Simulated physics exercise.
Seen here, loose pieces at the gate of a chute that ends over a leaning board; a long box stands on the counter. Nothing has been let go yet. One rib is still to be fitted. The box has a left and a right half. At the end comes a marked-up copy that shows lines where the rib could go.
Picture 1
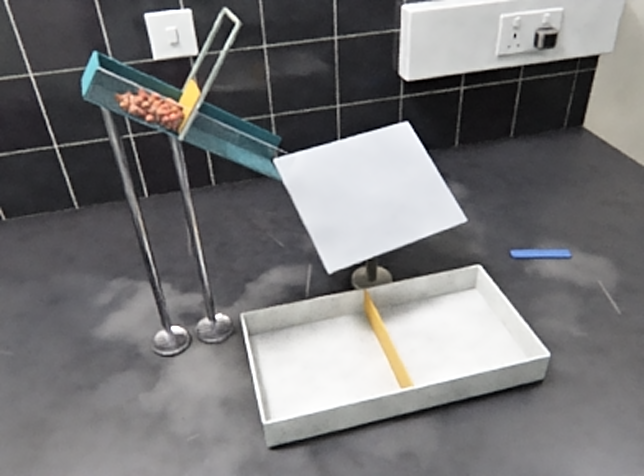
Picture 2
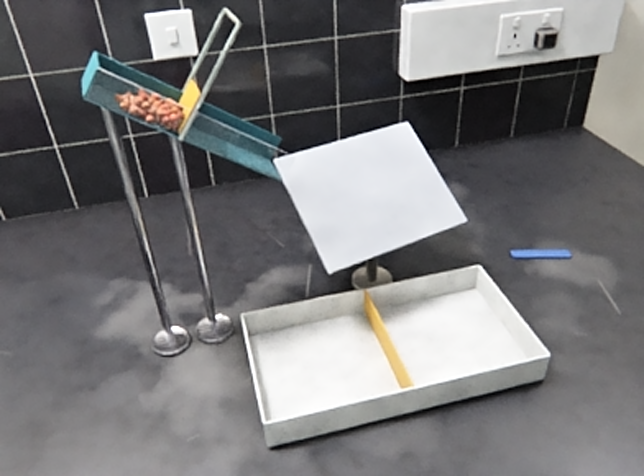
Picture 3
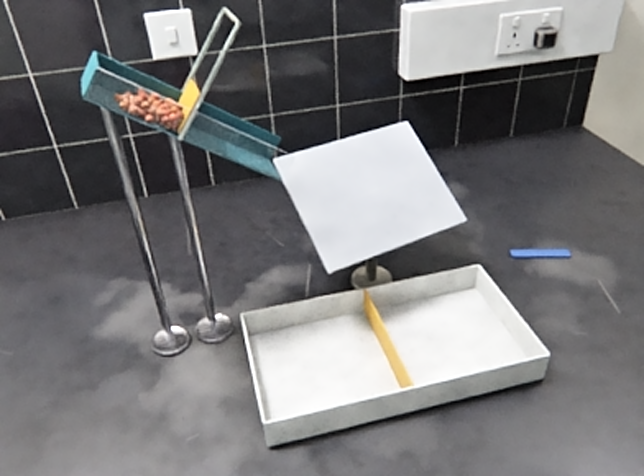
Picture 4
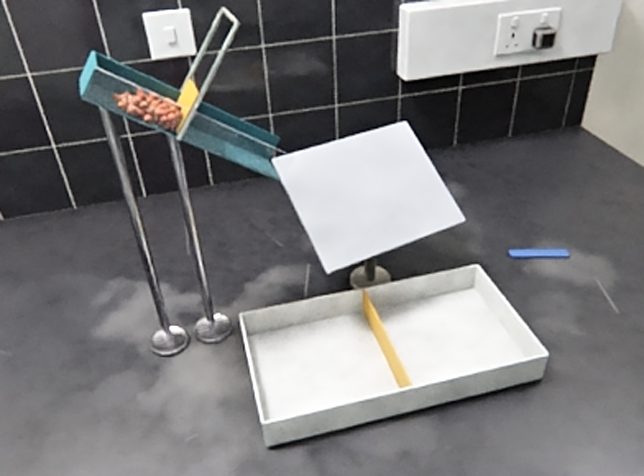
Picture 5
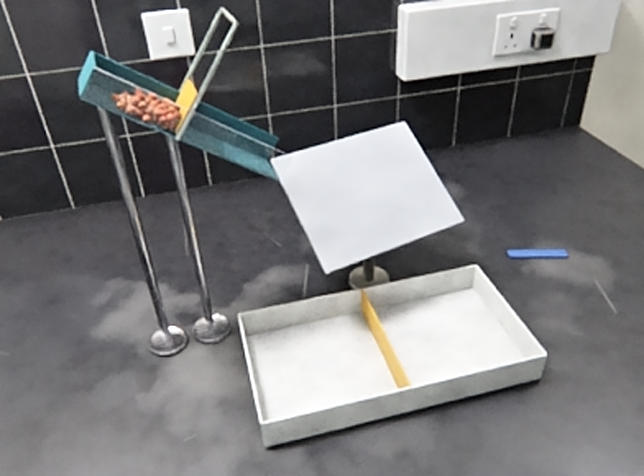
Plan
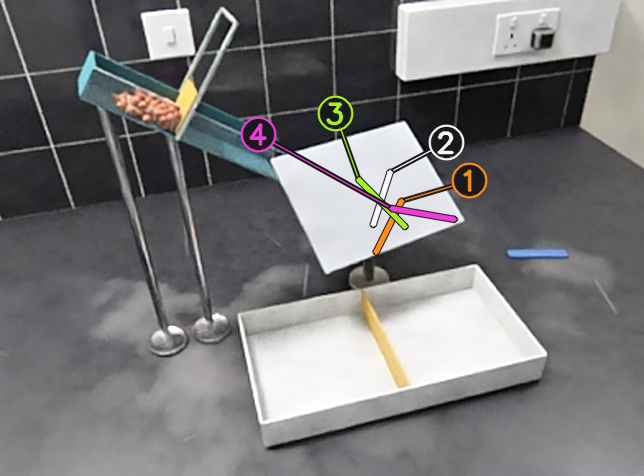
The clip opens on a teal chute on two metal stands, with small reddish-brown pieces resting behind a yellow gate, beside a tilted white board above a pale, divided box. The gate stays shut and the pieces stay put, and nothing visibly moves apart from a very slight shift of the view.
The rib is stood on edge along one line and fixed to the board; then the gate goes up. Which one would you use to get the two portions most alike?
Line 1 does it best.
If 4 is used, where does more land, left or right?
Right.
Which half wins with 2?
More lands on the right.
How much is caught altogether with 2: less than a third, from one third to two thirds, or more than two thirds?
It is more than two thirds.
On the marked copy, line 1 from (401, 201) to (376, 252); line 2 from (390, 172) to (373, 224); line 3 from (358, 179) to (405, 226); line 4 from (391, 208) to (454, 219).
With 1, of what is caught, about half in the left half, about half in the right.
With 2, of what is caught, a small part in the left half, most in the right.
With 3, of what is caught, a small part in the left half, nearly all in the right.
With 4, of what is caught, a small part in the left half, nearly all in the right.
